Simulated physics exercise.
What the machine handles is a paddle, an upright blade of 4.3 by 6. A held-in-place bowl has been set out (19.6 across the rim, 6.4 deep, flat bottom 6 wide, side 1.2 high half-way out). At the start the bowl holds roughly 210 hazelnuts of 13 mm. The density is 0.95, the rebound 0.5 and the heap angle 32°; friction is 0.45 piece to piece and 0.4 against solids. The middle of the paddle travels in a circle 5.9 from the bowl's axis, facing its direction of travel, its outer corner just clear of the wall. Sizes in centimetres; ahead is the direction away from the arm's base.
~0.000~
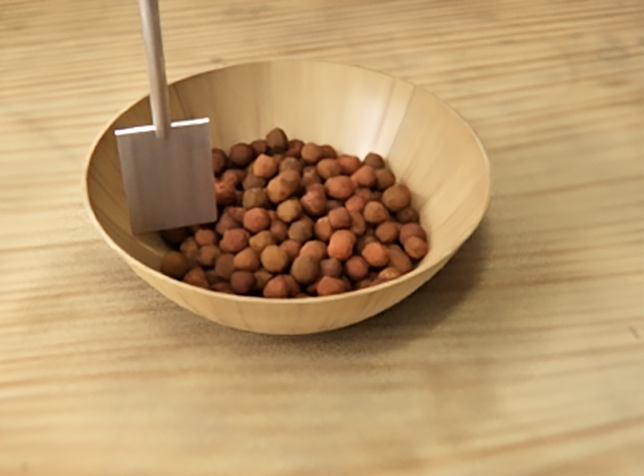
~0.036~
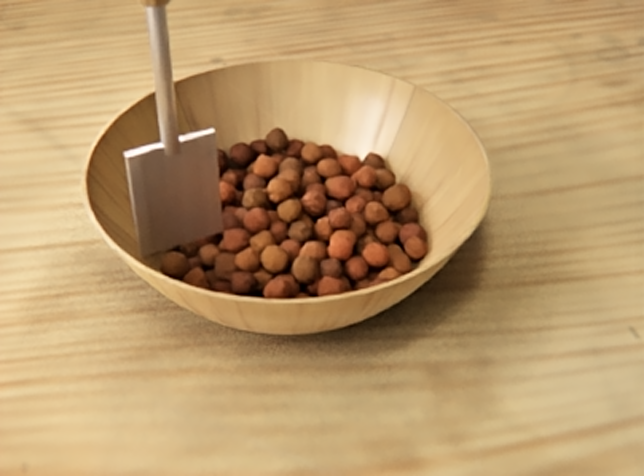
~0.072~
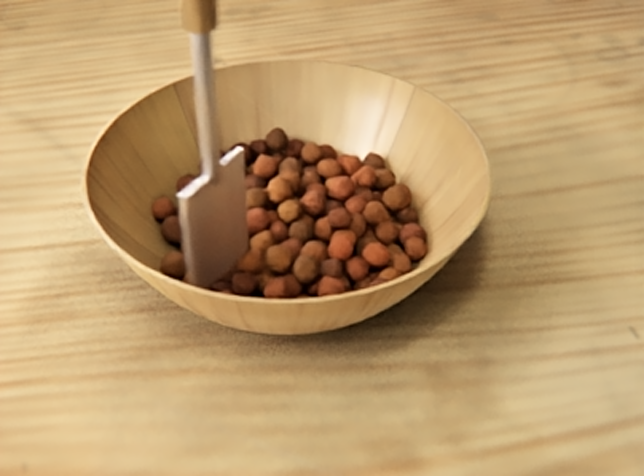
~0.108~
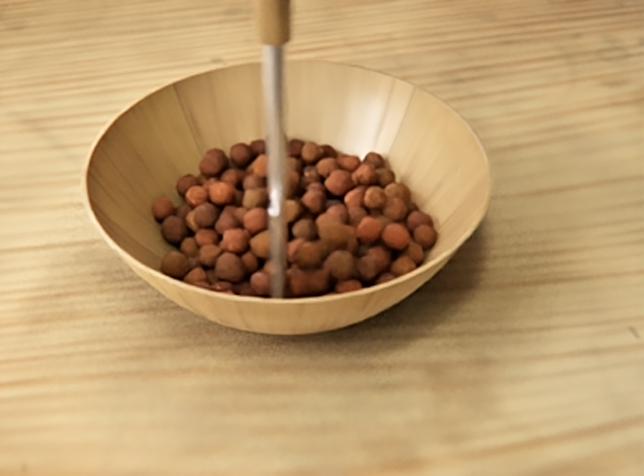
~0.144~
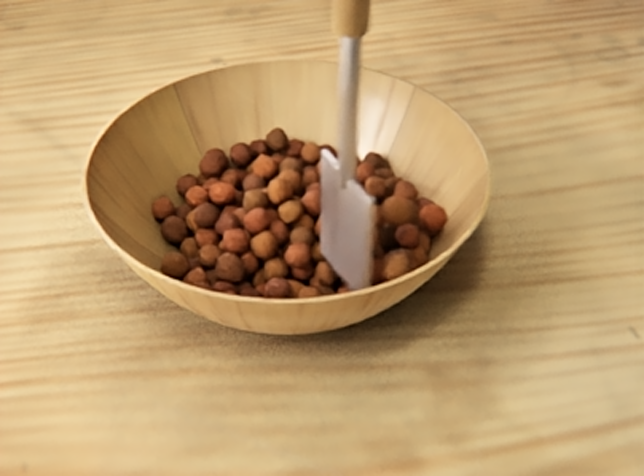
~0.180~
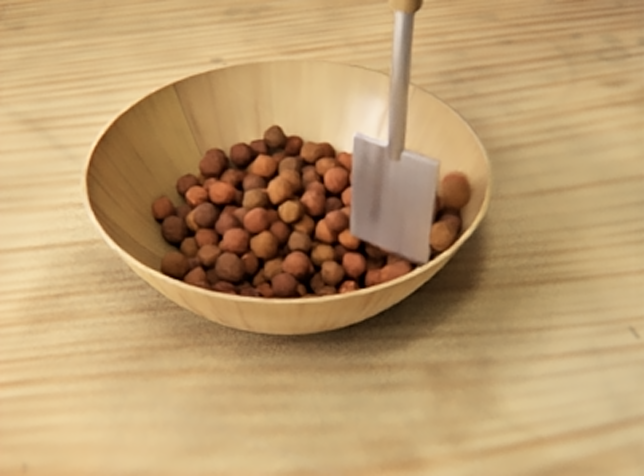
A wooden bowl of brown nuts sits still as a paddle sweeps through them left to right.
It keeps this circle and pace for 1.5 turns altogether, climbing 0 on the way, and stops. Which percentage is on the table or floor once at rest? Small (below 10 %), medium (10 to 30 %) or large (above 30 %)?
It is medium.
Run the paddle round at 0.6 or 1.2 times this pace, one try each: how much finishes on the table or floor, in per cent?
Around 0 percent for the first try and 20 percent for the second.
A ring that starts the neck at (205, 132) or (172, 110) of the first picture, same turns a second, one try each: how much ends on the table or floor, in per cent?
First try about 20 per cent, second try about 25 per cent.
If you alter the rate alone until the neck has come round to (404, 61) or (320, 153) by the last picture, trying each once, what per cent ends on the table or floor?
Around 30 and 5 percent, in that order.
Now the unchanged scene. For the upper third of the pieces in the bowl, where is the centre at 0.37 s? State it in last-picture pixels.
Roughly pixel (223, 175).
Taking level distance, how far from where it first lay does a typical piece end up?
Level distance: About 2 cm.
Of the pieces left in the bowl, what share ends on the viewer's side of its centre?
Close to 45 in a hundred.
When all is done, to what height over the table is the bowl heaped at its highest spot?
Around 5.0 cm above the table.
After 0.37 s, 289° round, highest piece 9 above the table; 200 in the bowl, 3 on the table or floor, 4 in flight or on the tool.
After 0.56 s, 85° round, highest piece 8 above the table; 182 in the bowl, 16 on the table or floor, 9 in flight or on the tool.
After 0.85 s, 180° round, highest piece 7 above the table; 171 in the bowl, 34 on the table or floor, 2 in flight or on the tool.
After 1.55 s, 180° round, highest piece 6 above the table; 171 in the bowl, 36 on the table or floor.
In the end, 171 in the bowl, 36 on the table or floor. That is 17 % on the table or floor.
